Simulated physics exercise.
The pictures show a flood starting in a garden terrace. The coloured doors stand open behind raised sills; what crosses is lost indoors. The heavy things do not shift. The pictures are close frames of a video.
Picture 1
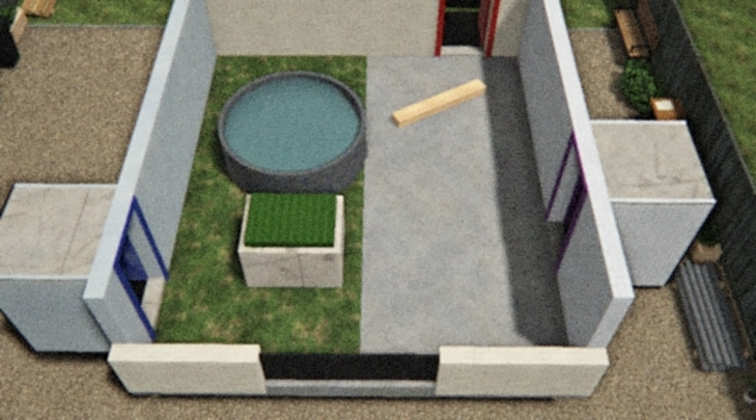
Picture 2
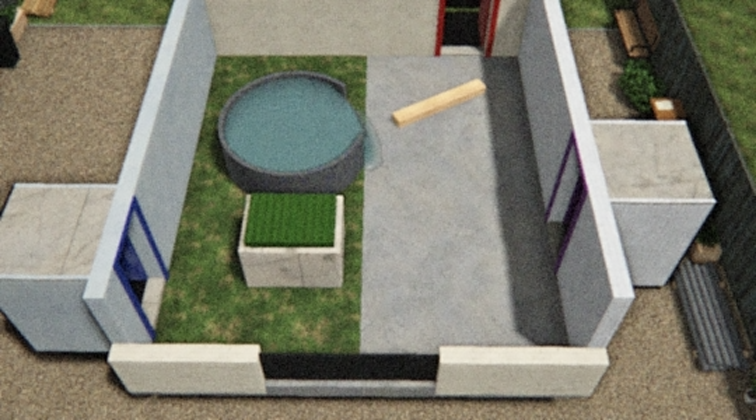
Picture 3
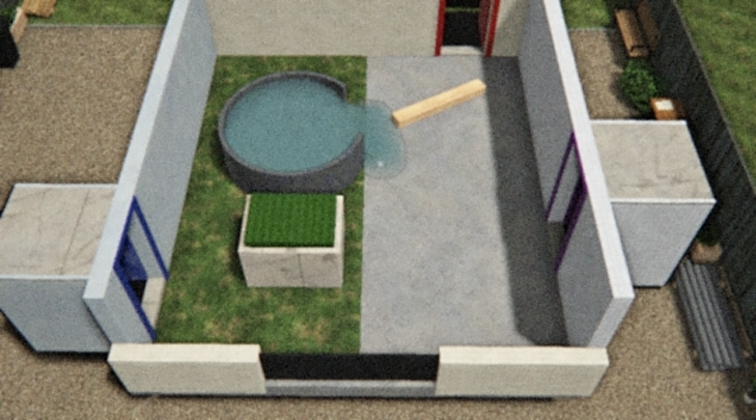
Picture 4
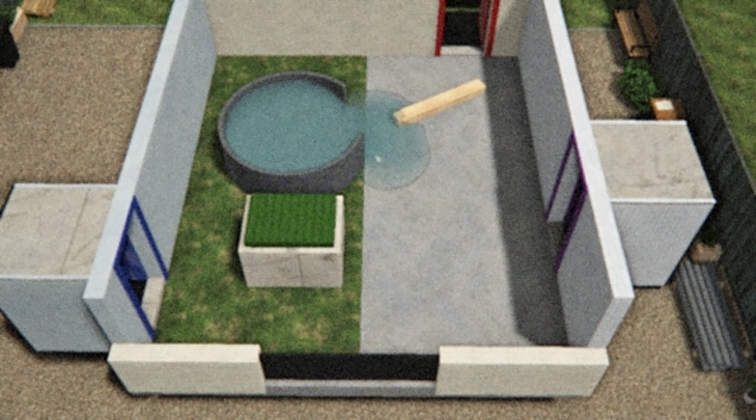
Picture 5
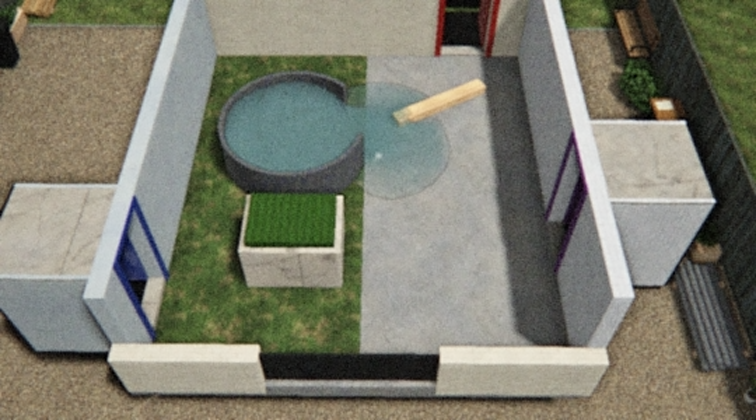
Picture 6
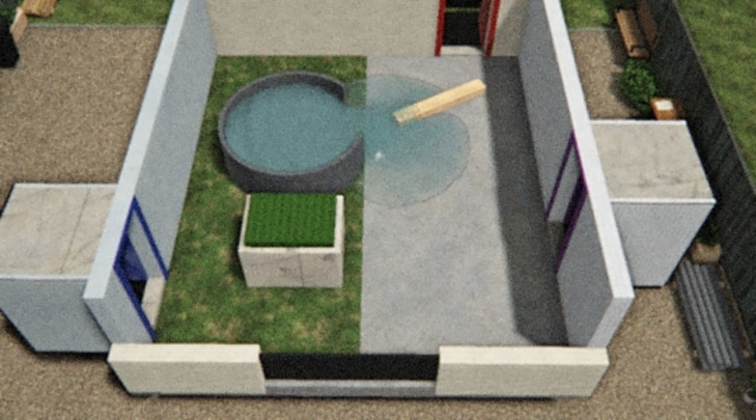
Walled garden terrace with a round pool leaking through a gap in its right side, water spreading across grey paving around a plank.
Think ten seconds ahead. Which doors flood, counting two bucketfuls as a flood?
In the end: The red door floods; the blue door holds within the limit; the purple door floods.
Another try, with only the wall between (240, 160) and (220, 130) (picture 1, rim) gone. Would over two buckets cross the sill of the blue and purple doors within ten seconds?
Then: Blue goes over, purple lets more in.
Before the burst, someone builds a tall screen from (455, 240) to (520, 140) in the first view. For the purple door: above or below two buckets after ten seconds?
In short: The purple one is under.
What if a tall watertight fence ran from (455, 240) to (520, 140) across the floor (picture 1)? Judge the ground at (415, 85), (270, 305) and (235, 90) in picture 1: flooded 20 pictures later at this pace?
As listed: Covered, not flooded, dry.
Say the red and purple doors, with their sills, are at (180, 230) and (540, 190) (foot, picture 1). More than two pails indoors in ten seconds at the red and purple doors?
One by one: Red door takes less; purple door passes that mark.
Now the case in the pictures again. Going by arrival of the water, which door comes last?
I say the blue-painted one.
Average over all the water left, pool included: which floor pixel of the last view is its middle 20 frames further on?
I would point to (397, 146).
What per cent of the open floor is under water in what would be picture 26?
Some 50 per cent.
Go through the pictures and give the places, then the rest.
The round pool at (293, 123) is whole and still, in the first picture.
Water pours out at (360, 131) and has run to (364, 168), in the second picture.
Water pours out at (360, 132) and has run to (392, 174), in the third picture.
The front is at (419, 171), out from the gap at (360, 133), in the fourth picture.
Water pours out at (360, 133) and has run to (426, 99), in the fifth picture.
Water pours out at (360, 132) and has run to (441, 93), in the sixth picture.
A moment on, water covers 35 % of the floor; the red door wet at the sill, nothing in, the blue door not reached, the purple door not reached.
Next, water covers 40 % of the floor; the red door over two buckets in, the blue door not reached, the purple door under two buckets in.
Then, water covers 50 % of the floor; the red door far over two buckets in, the blue door not reached, the purple door over two buckets in.
Later, water covers 70 % of the floor; the red door far over two buckets in, the blue door not reached, the purple door over two buckets in.
In the end, water covers 95 % of the floor; the red door far over two buckets in, the blue door wet at the sill, nothing in, the purple door far over two buckets in.
